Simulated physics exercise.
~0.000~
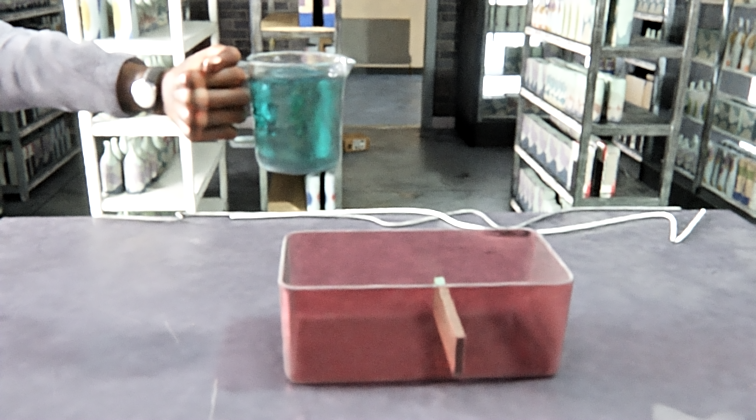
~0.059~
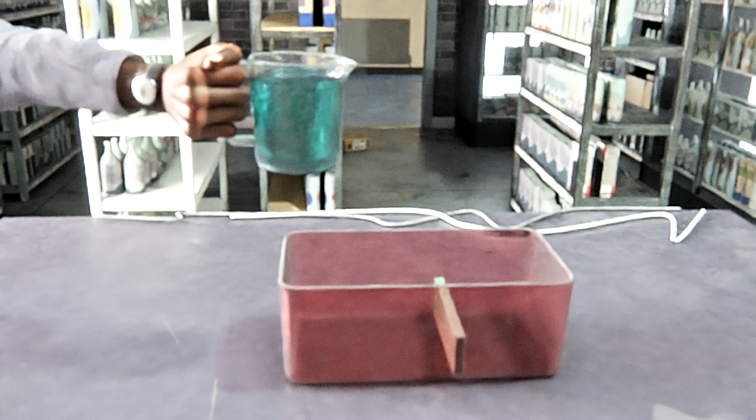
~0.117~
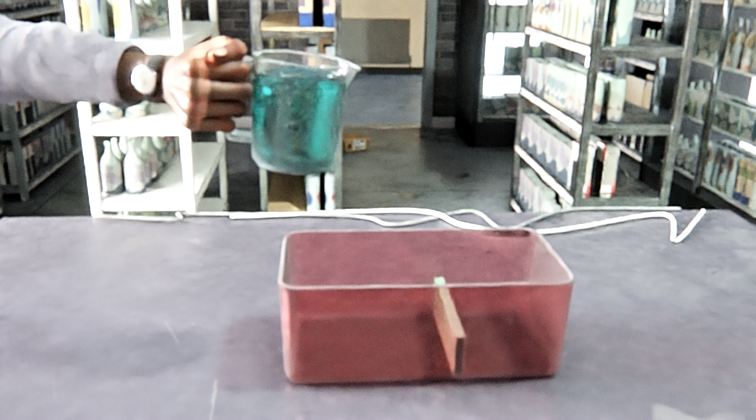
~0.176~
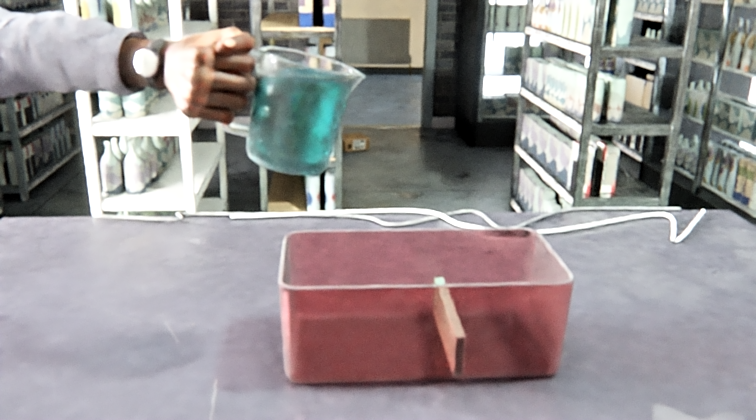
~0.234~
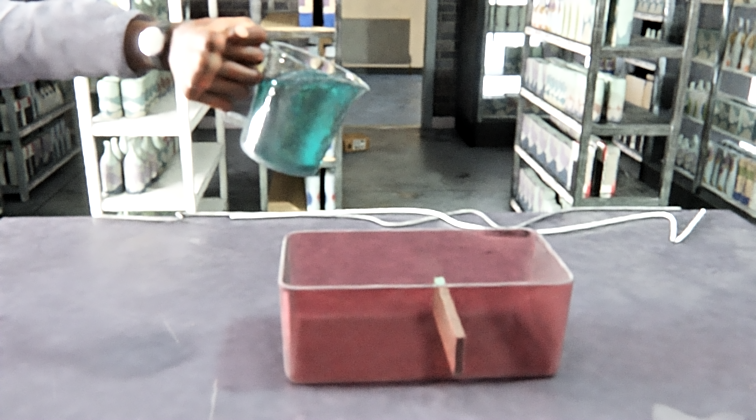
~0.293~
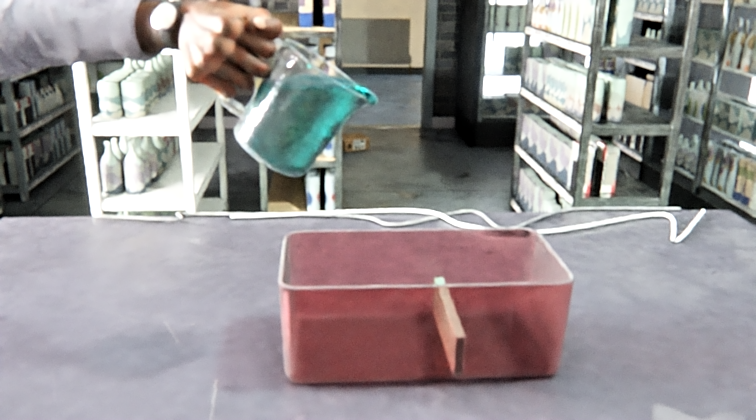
A hand held a clear jug of teal water above a long, reddish basin on a grey table, then gradually leaned the jug to the right until the water reached its rim.
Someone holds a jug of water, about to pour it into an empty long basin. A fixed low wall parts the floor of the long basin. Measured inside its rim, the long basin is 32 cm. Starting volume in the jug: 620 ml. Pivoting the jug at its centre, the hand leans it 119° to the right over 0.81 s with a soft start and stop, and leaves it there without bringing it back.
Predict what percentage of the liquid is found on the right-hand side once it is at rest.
About 4 % is on the right.
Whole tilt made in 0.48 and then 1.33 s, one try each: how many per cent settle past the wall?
5 and 5 %.
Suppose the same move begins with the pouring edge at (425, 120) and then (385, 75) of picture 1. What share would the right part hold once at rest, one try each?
I'd say 65 percent on the first go, 25 percent on the next.
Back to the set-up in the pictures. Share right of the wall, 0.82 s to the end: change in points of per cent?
Result: An increase, close to 4.
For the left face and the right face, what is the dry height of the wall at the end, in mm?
About 32 mm on the left, about 50 mm on the right.
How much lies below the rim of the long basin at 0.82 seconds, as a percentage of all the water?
About 80 per cent.
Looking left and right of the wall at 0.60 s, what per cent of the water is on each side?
I'd say some 20 in a hundred on the left and 0 on the right.
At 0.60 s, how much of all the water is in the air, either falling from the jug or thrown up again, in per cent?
About 32 per cent.
By 0.60 s the tilt is 100° and 49 per cent is still to pour, 19 is left of the wall and 0 right of it.
By 0.82 s the tilt is 119° and 4 per cent is still to pour, 80 is left of the wall and 1 right of it.
By 1.06 s the tilt is 119° and 0 per cent is still to pour, 89 is left of the wall and 4 right of it.
By 1.31 s the tilt is 119° and 0 per cent is still to pour, 89 is left of the wall and 4 right of it.
At rest 89 per cent lies left of the wall, 4 right of it and 7 outside.
